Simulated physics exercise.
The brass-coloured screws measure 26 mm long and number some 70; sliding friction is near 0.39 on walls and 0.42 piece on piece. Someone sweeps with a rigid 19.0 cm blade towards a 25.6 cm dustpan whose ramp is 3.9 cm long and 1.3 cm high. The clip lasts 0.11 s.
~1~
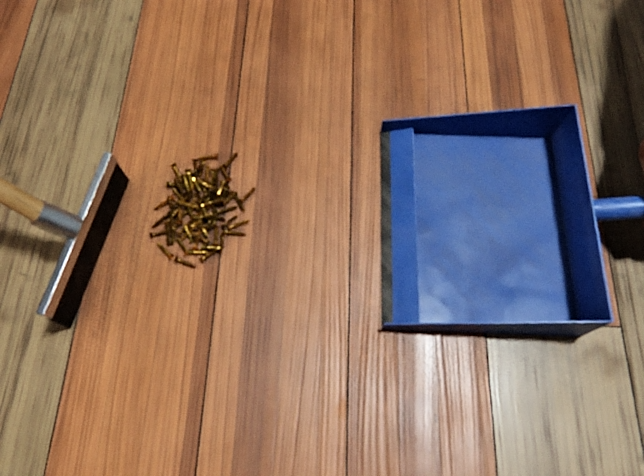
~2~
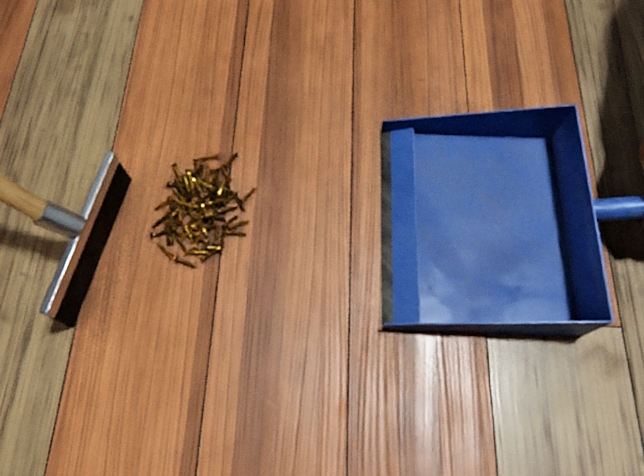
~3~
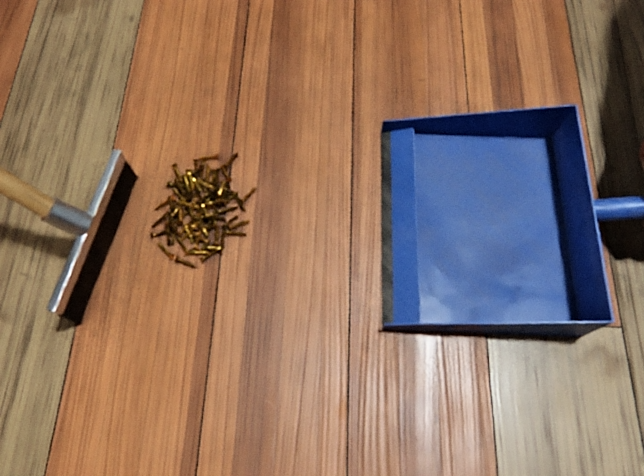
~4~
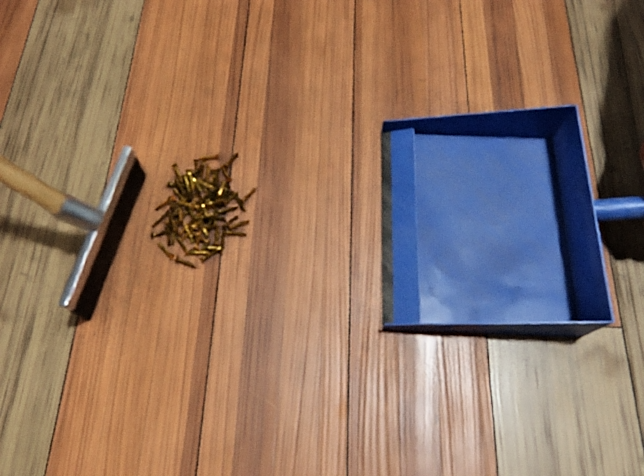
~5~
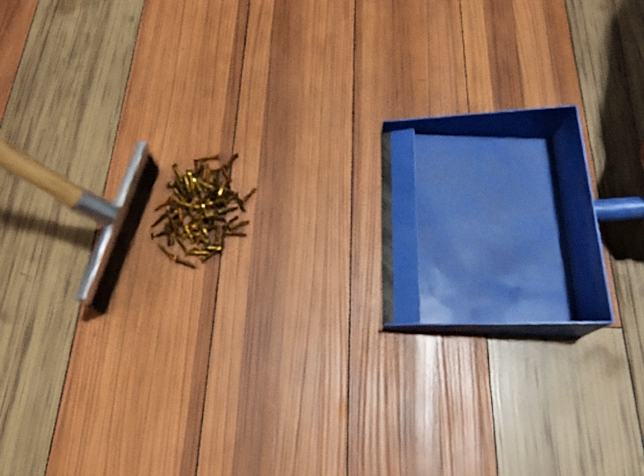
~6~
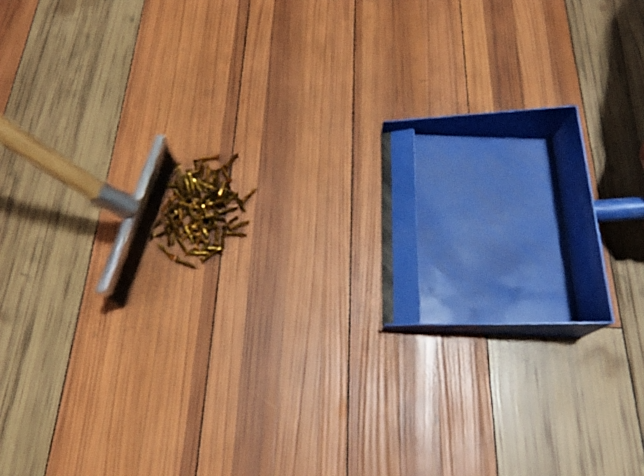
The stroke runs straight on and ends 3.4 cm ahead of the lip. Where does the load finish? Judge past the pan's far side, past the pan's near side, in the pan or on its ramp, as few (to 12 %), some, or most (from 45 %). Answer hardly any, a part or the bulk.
Past the pan's far side: Hardly any; past the pan's near side: Hardly any; in the pan or on its ramp: A part.
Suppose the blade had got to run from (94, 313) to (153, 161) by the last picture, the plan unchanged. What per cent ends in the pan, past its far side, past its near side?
Pan 25, far 0, near 0.
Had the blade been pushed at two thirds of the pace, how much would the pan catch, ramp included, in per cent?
In that case some 5 per cent.
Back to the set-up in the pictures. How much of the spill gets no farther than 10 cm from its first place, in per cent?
Roughly 0 per cent.
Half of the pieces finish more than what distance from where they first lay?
Some 22 cm.
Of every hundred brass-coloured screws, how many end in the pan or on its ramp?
Roughly 25 per cent.
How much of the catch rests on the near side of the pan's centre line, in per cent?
Some 10 per cent.
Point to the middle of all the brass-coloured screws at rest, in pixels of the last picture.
Around (377, 193).
Then, 0.13 s after the last picture, middle of the blade 16 cm from the lip; 0 % over the lip, far side 0 %, near side 0 %.
Then, 0.22 s after the last picture, middle of the blade 8 cm from the lip; 0 % over the lip, far side 5 %, near side 0 %.
Then, 0.44 s after the last picture, middle of the blade 5 cm from the lip; 30 % over the lip, far side 5 %, near side 0 %.
In the end, far side 5 %, near side 0 %, pan 25 %, in front of the lip or behind the blade 65 %.
